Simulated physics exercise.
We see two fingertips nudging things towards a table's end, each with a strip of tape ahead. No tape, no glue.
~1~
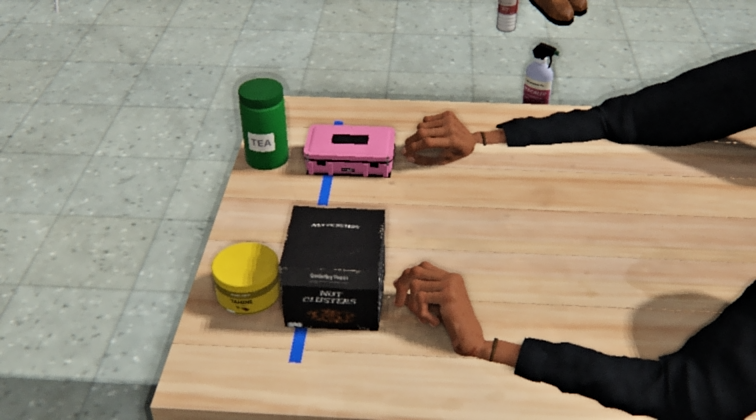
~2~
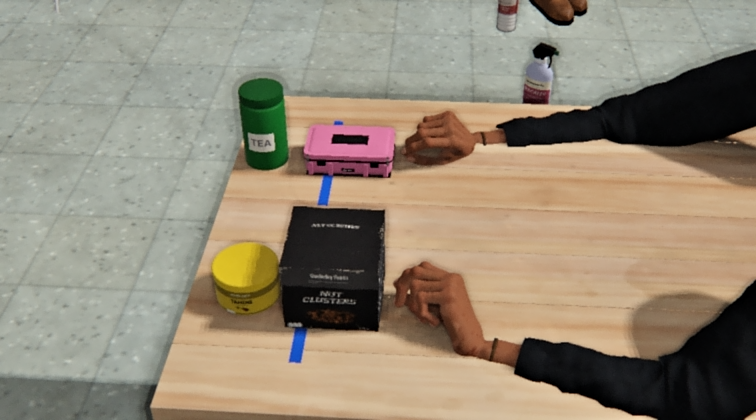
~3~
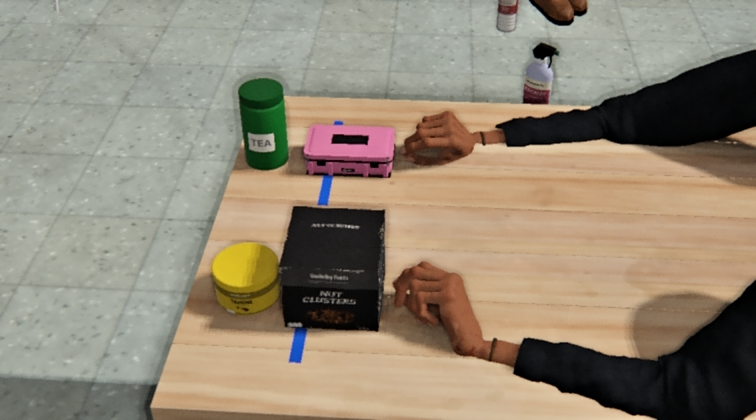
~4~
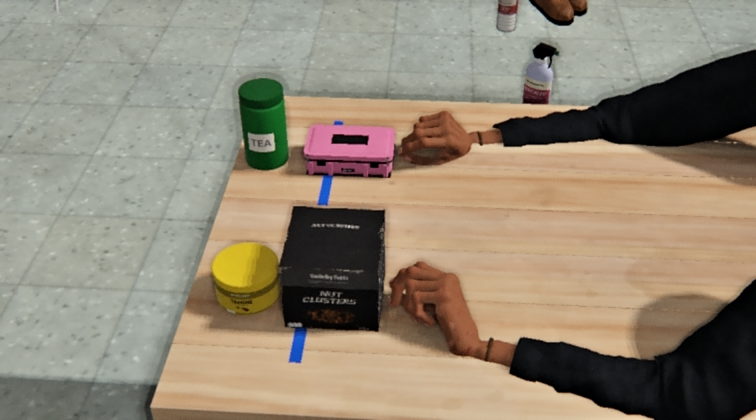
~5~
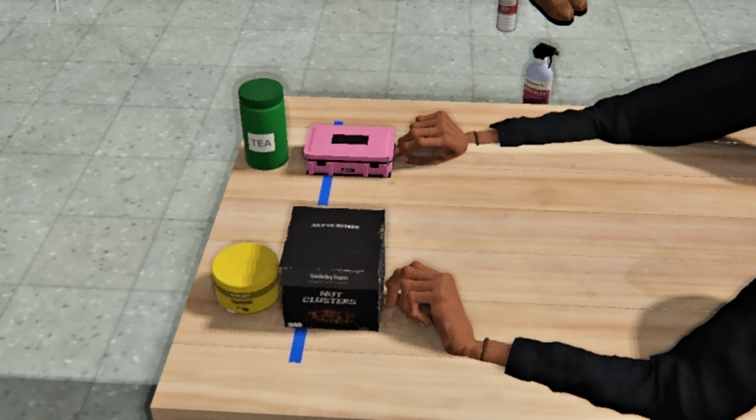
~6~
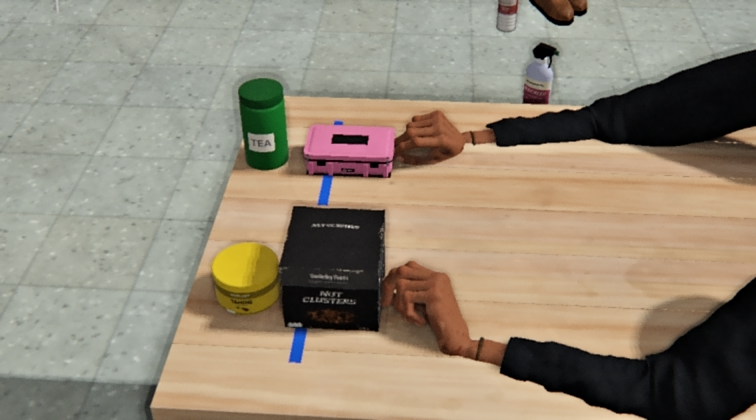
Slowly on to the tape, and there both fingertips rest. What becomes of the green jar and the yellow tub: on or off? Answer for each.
The green jar falls off the table; the yellow tub falls off the table.
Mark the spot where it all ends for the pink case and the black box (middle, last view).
Near (283, 148) and (252, 264).
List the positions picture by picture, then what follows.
In the first frame, green jar (264, 124); yellow tub (247, 279); black box (335, 268).
In the second frame, yellow tub (247, 279); pink case (350, 151).
In the third frame, green jar (264, 125); black box (335, 268).
In the fourth frame, yellow tub (247, 279); pink case (350, 151).
In the fifth frame, green jar (264, 125); black box (335, 268).
In the sixth frame, green jar (264, 125); yellow tub (247, 279); pink case (350, 151).
Then, 1.76 s later than the last frame, green jar dropping near (179, 296); yellow tub tilted by 56° near (158, 301).
When it is over, the green jar drops to the floor; the yellow tub drops to the floor.
